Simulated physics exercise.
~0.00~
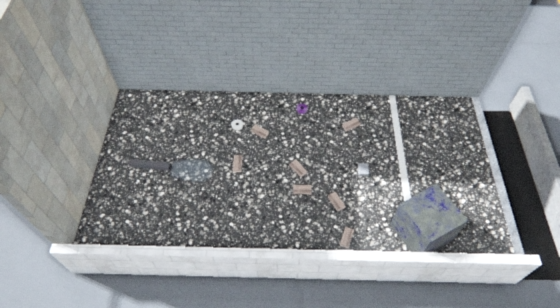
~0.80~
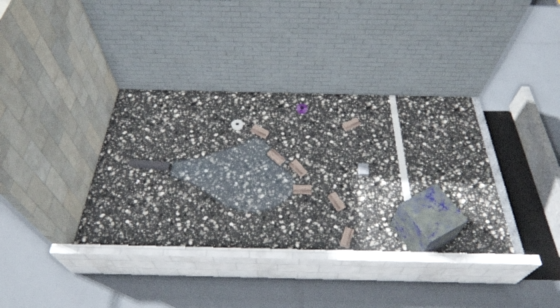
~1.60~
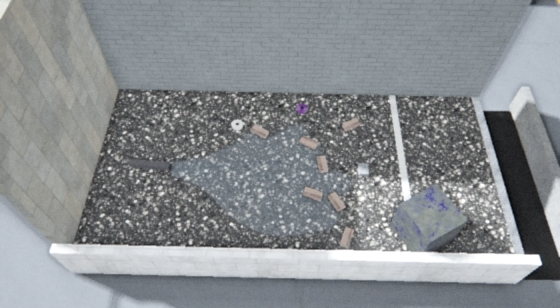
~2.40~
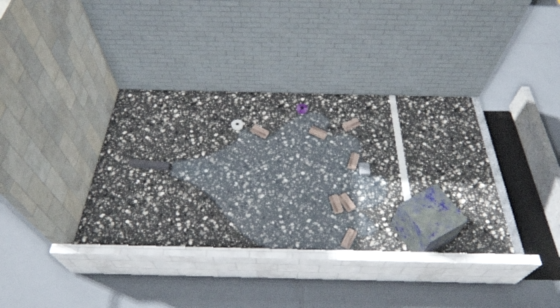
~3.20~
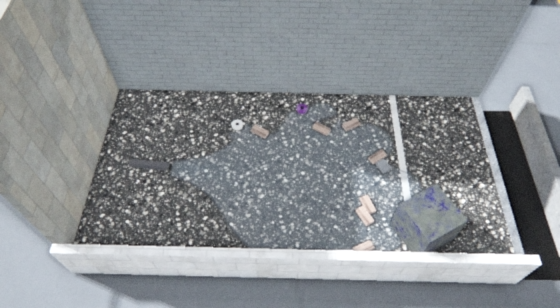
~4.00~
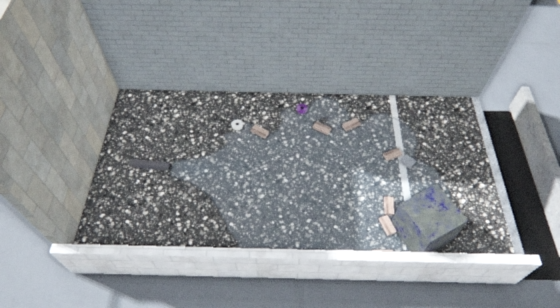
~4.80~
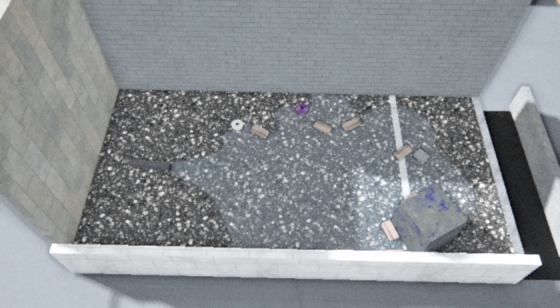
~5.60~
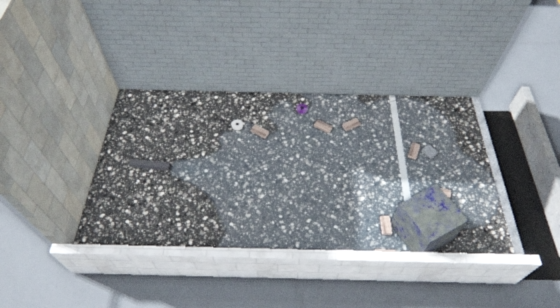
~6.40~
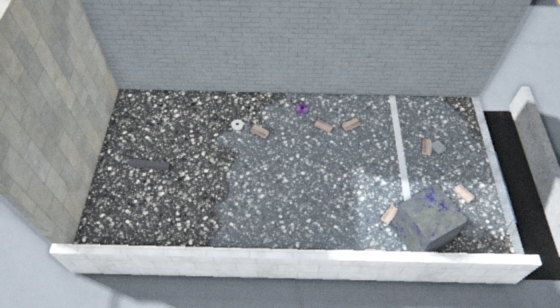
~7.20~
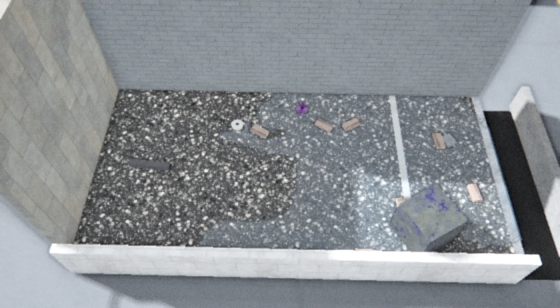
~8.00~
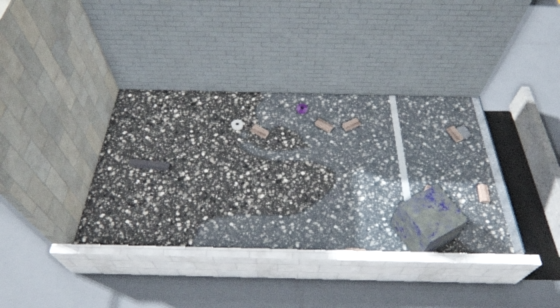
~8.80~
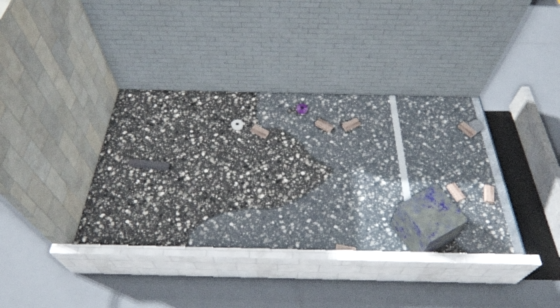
On a speckled floor, spreading water carries several brown blocks rightward while the purple lid stays put.
